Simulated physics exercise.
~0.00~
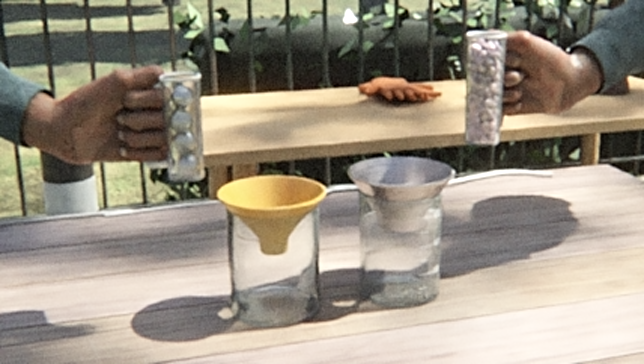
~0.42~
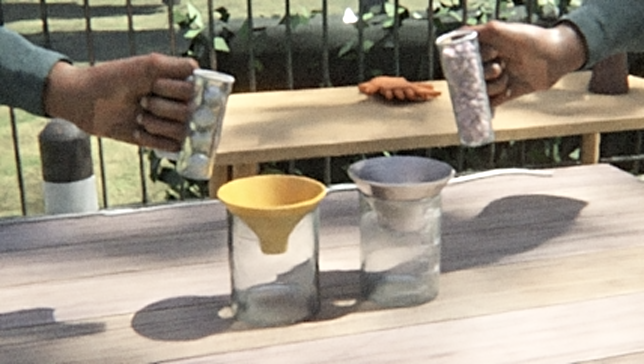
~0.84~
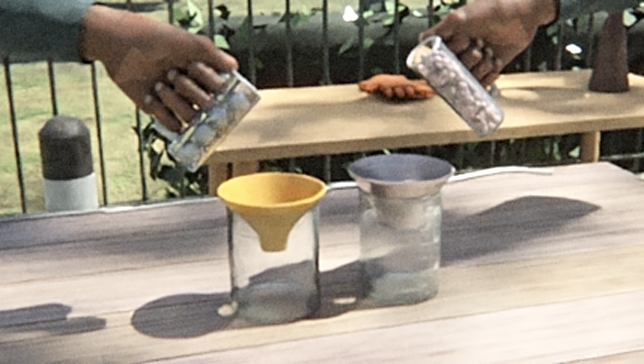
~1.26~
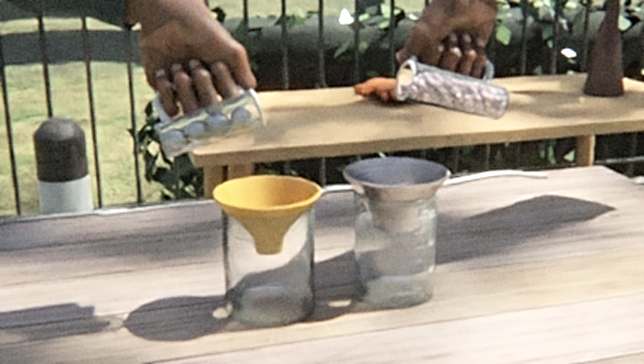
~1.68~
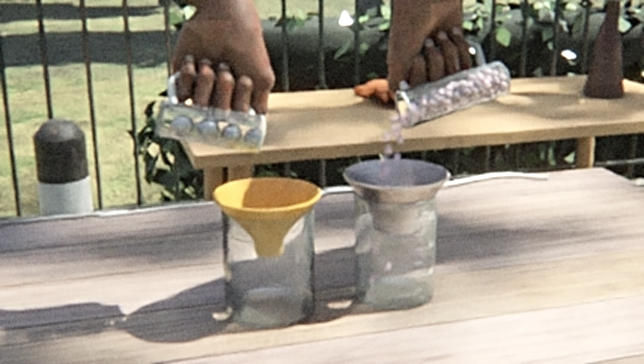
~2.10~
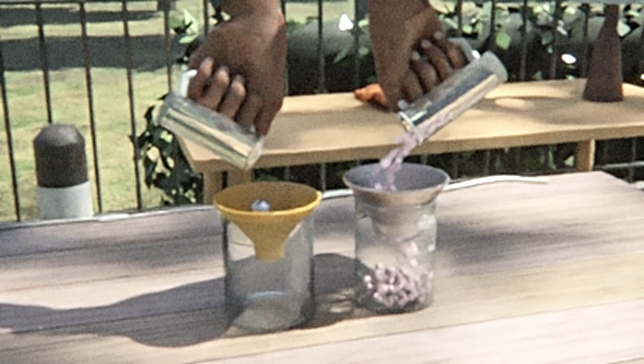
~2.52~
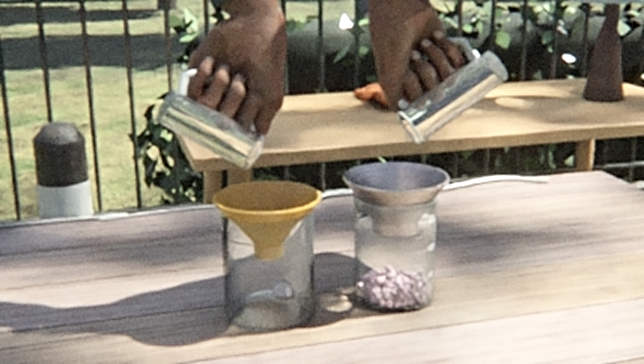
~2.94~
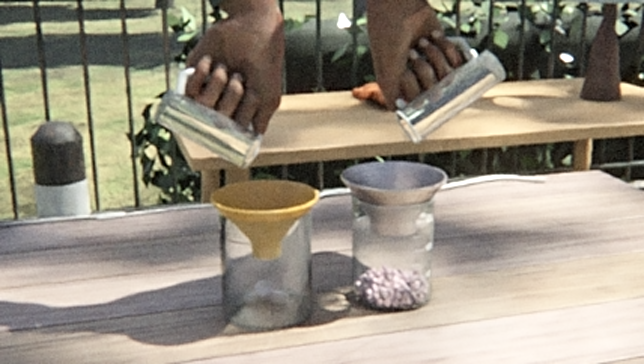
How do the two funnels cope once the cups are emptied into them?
The yellow funnel on the left gets blocked by the large round pieces, while the grey funnel on the right runs clear and its small pieces end up in the jar.
